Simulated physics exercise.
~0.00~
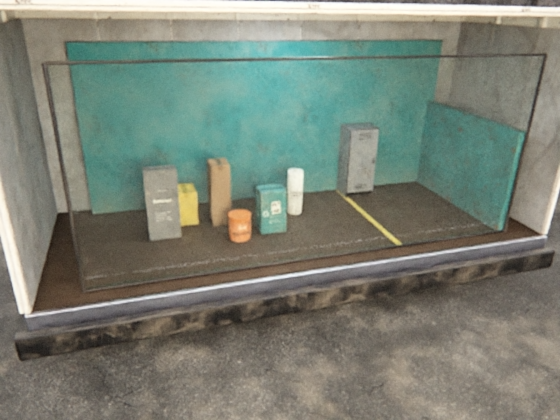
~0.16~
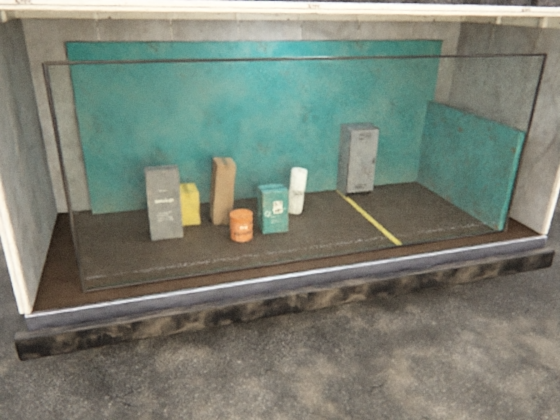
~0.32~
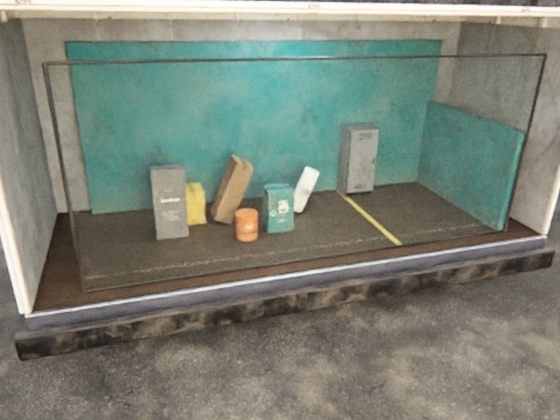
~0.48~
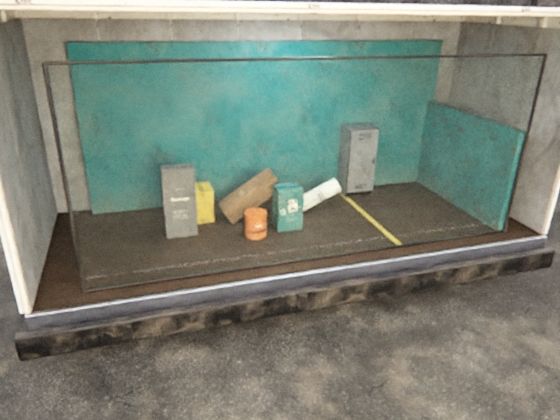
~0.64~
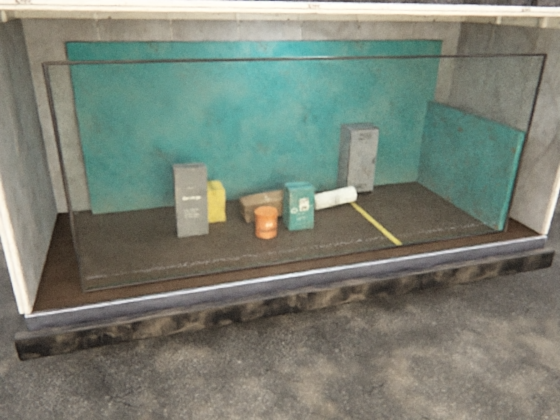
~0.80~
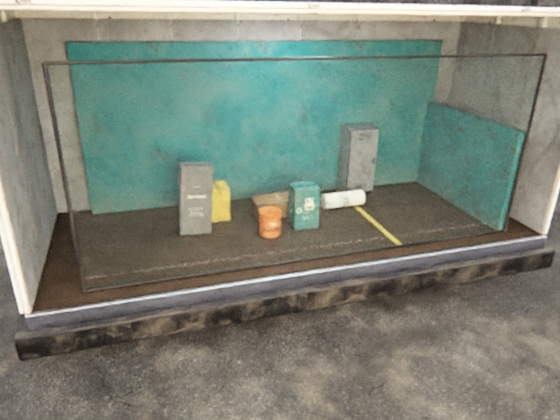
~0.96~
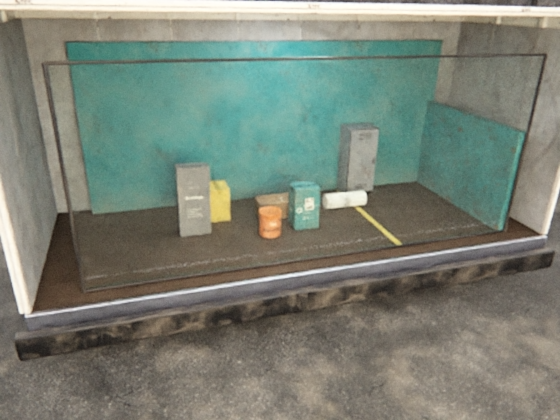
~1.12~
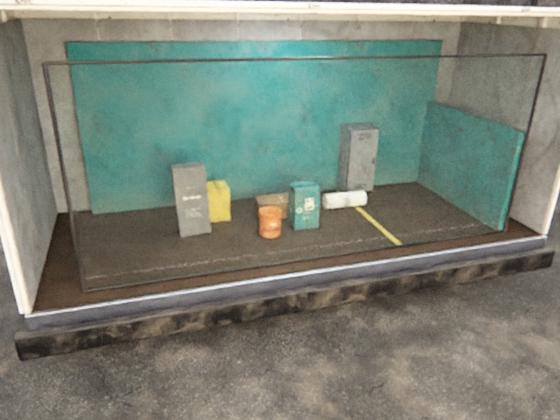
We see boxes, packs, an orange bucket and a white roll sliding right across a bay as the tall brown box and the roll tip over rightward, and all settle short of the yellow line, those two on their sides, the others upright.
